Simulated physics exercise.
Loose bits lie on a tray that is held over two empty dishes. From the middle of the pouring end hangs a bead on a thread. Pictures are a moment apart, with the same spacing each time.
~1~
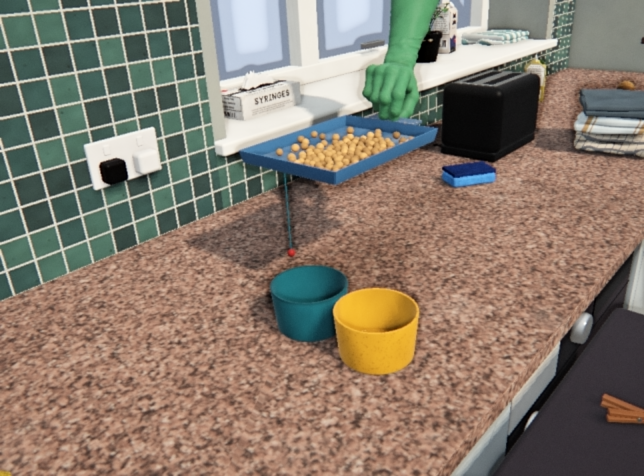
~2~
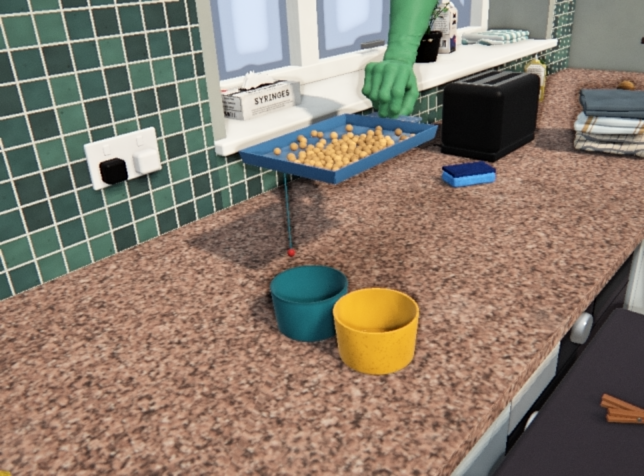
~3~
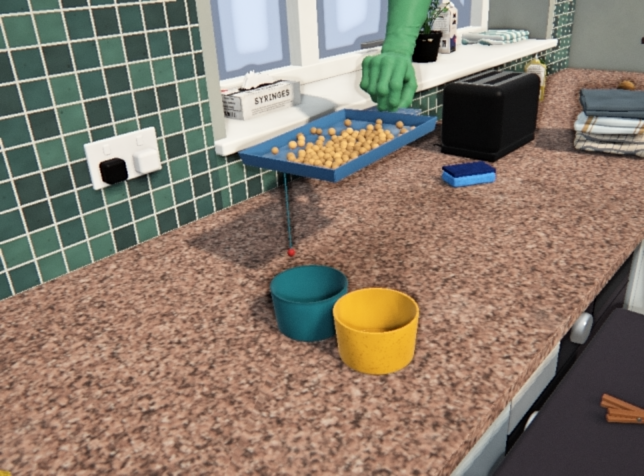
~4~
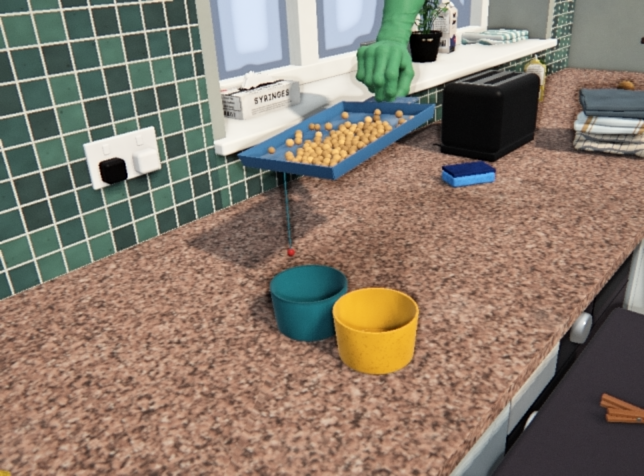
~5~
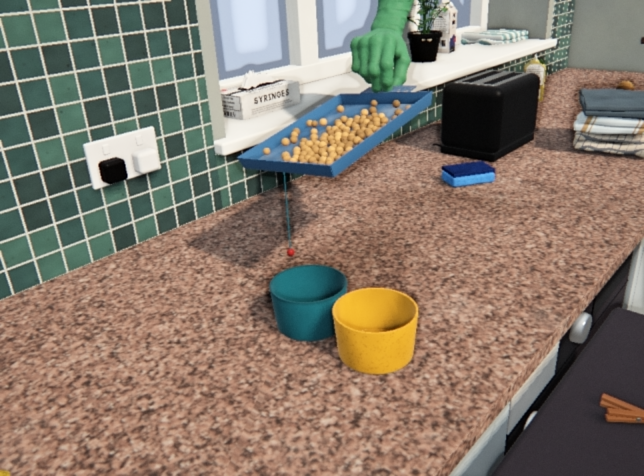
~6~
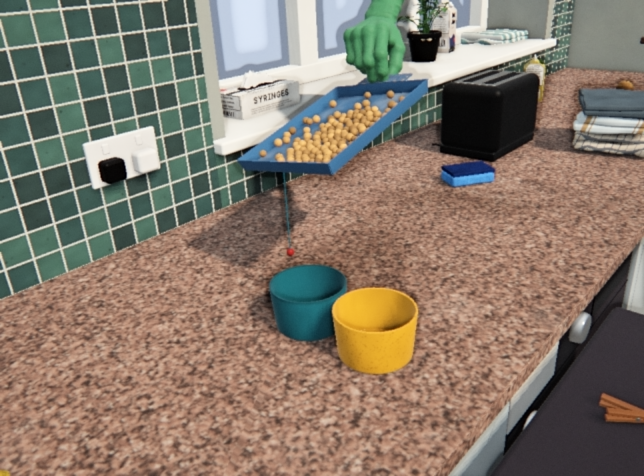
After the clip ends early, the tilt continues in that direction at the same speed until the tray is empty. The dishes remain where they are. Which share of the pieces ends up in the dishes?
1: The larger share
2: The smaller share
The smaller share (2).
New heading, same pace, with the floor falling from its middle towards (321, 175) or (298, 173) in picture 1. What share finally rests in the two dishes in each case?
Case one 80 %; case two 50 %.
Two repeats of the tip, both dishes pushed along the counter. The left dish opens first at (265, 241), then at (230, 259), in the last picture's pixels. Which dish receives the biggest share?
Trial one goes to the left of the two, trial two to the left of the two.
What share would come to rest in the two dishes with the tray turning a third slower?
Close to 0 per cent.
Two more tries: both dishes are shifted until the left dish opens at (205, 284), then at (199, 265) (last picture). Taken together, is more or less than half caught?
Together the dishes get less than a half first, then less than a half.
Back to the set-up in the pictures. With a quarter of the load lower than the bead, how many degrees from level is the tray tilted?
The angle is around 75°.
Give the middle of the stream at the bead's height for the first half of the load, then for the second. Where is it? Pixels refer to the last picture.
Early half: (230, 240); late half: (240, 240).
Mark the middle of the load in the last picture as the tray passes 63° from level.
Look around (266, 154) in the last picture.
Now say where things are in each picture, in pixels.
Corners of the pouring end (243, 150) and (335, 171), level; middle of the load (344, 153), round wooden beads; left dish (284, 316); right dish (351, 347); bead on its thread (291, 253), in the first frame.
Corners of the pouring end (242, 150) and (334, 170), level; middle of the load (344, 152), in the second frame.
Corners of the pouring end (242, 152) and (334, 168), tipped barely, lowest at the left corner; middle of the load (343, 148), about a tenth on the move, in the third frame.
Corners of the pouring end (241, 154) and (332, 166), tipped a little, lowest at the left corner; middle of the load (342, 144), about a tenth on the move, in the fourth frame.
Corners of the pouring end (241, 156) and (330, 164), tipped a little, lowest at the left corner; middle of the load (338, 140), about a tenth on the move, in the fifth frame.
Corners of the pouring end (240, 159) and (328, 162), tipped clearly, lowest at the left corner; middle of the load (331, 137), almost all on the move; left dish (283, 316); right dish (349, 346), in the sixth frame.
Just after the last frame, tray tipped steeply; the larger part on the tray; about a tenth outside both; about a tenth in the air.
A moment on, tray tipped past a quarter turn; just a few on the tray; the larger part outside both; about a tenth in the air.
Further on, tray tipped past a quarter turn; every one outside both.
When it is over, tray tipped past a quarter turn; not one in the right dish; not one in the left dish; every one outside both.
